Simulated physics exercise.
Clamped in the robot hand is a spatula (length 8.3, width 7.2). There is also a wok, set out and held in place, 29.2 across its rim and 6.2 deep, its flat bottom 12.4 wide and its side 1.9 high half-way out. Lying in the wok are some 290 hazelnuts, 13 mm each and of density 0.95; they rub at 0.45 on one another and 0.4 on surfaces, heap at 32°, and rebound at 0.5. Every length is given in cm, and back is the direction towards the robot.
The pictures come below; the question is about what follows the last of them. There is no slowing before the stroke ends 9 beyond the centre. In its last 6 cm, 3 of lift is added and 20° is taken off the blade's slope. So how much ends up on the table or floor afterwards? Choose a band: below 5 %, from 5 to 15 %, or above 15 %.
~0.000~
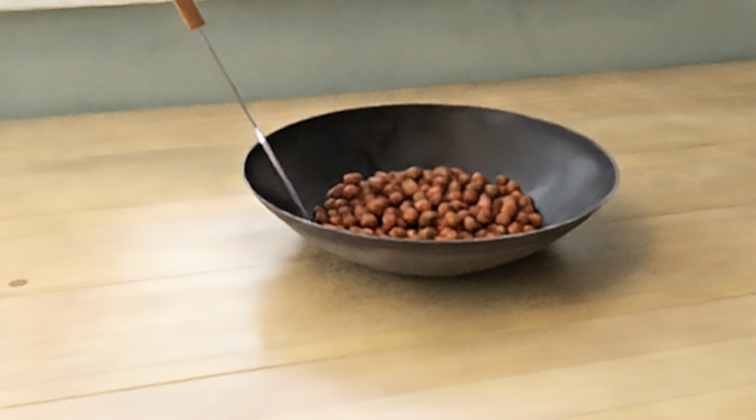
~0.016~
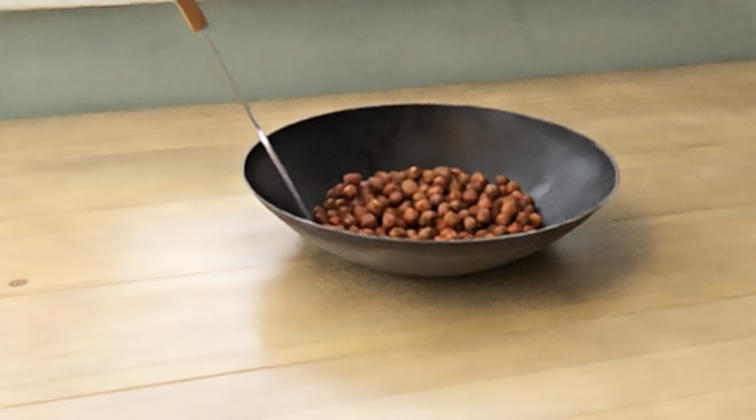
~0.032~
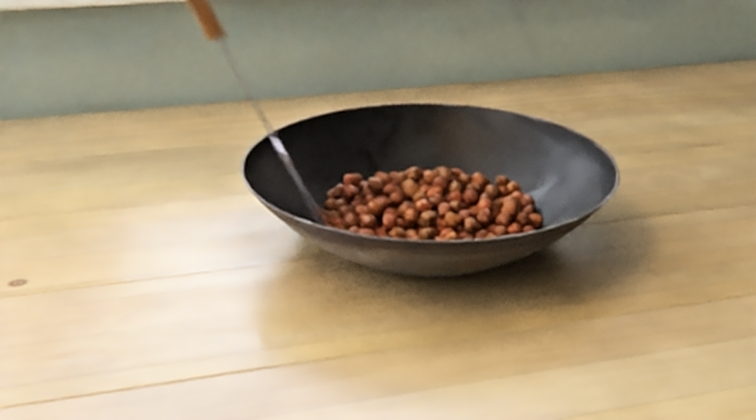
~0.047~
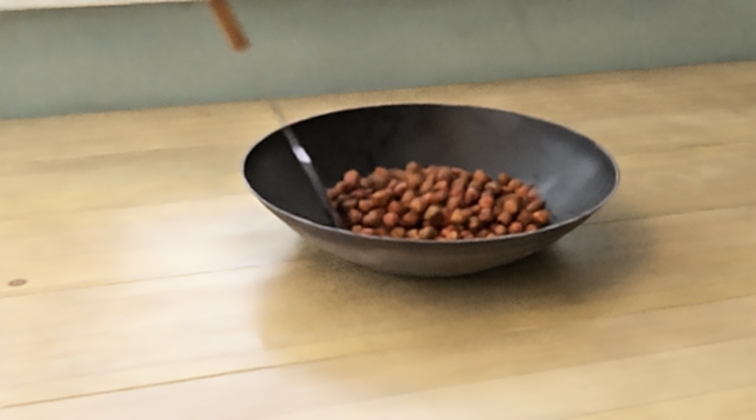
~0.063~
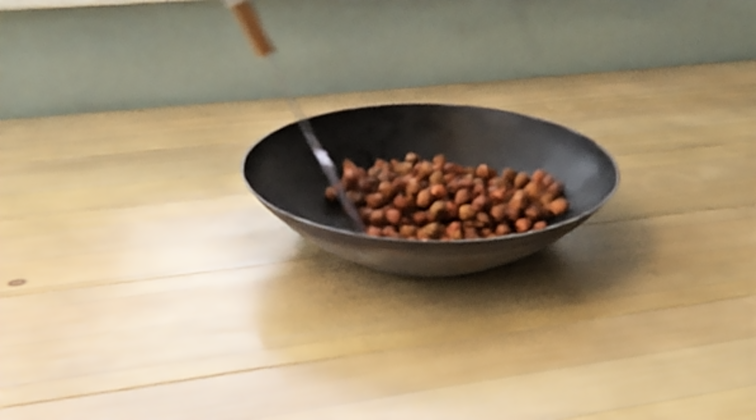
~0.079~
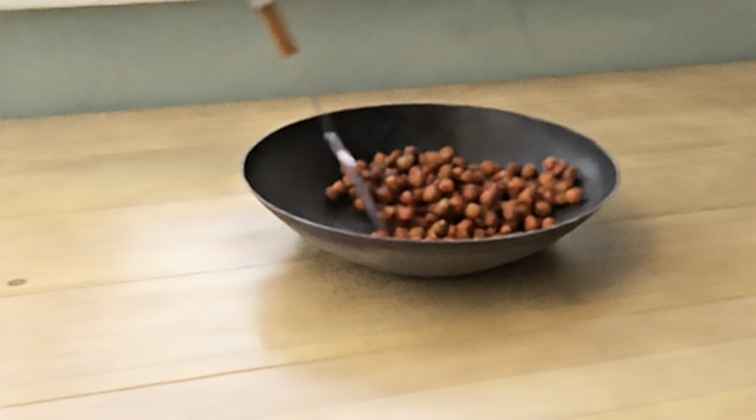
Above 15 %.
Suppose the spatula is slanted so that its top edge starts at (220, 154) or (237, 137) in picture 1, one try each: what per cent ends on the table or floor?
Some 20 per cent, then some 25 per cent.
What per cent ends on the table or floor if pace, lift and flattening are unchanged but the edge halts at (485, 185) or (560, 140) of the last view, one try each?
Respectively some 0 and 35 percent end on the table or floor.
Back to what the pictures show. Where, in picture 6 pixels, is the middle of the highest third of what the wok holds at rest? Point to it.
Centre: Roughly (505, 191).
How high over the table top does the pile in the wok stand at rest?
It reaches about 5.0 cm.
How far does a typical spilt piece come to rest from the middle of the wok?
About 32 cm out from the centre.
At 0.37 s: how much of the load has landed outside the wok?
It is near 15 percent.
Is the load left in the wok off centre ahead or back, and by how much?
Ahead of centre, roughly 3.5 centimetres.
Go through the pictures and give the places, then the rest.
In the first picture, the spatula top edge at (255, 125), sloping 65°; upper third of the load around (429, 204), from x 320 to 535, top at y 175; 294 in the wok.
In the second picture, the spatula top edge at (257, 127), sloping 65°; upper third of the load around (429, 204), from x 320 to 535, top at y 175.
In the third picture, the spatula top edge at (272, 135), sloping 65°; upper third of the load around (429, 205), from x 320 to 535, top at y 175.
In the fourth picture, the spatula top edge at (295, 144), sloping 65°; upper third of the load around (428, 201), from x 330 to 540, top at y 170.
In the fifth picture, the spatula top edge at (318, 148), sloping 65°; upper third of the load around (439, 191), from x 330 to 560, top at y 160.
In the sixth picture, the spatula top edge at (340, 148), sloping 65°; upper third of the load around (448, 184), from x 330 to 575, top at y 155; 294 in the wok.
After 0.12 s, sloping 65°, highest piece 7 above the table; 294 in the wok.
After 0.16 s, sloping 59°, highest piece 8 above the table; 293 in the wok, 1 on the blade or in flight.
After 0.37 s, sloping 45°, highest piece 14 above the table; 209 in the wok, 37 on the table or floor, 48 on the blade or in flight.
After 1.42 s, sloping 45°, highest piece 4 above the table; 209 in the wok, 85 on the table or floor.
In the end, 209 in the wok, 85 on the table or floor. That is 29 % on the table or floor.
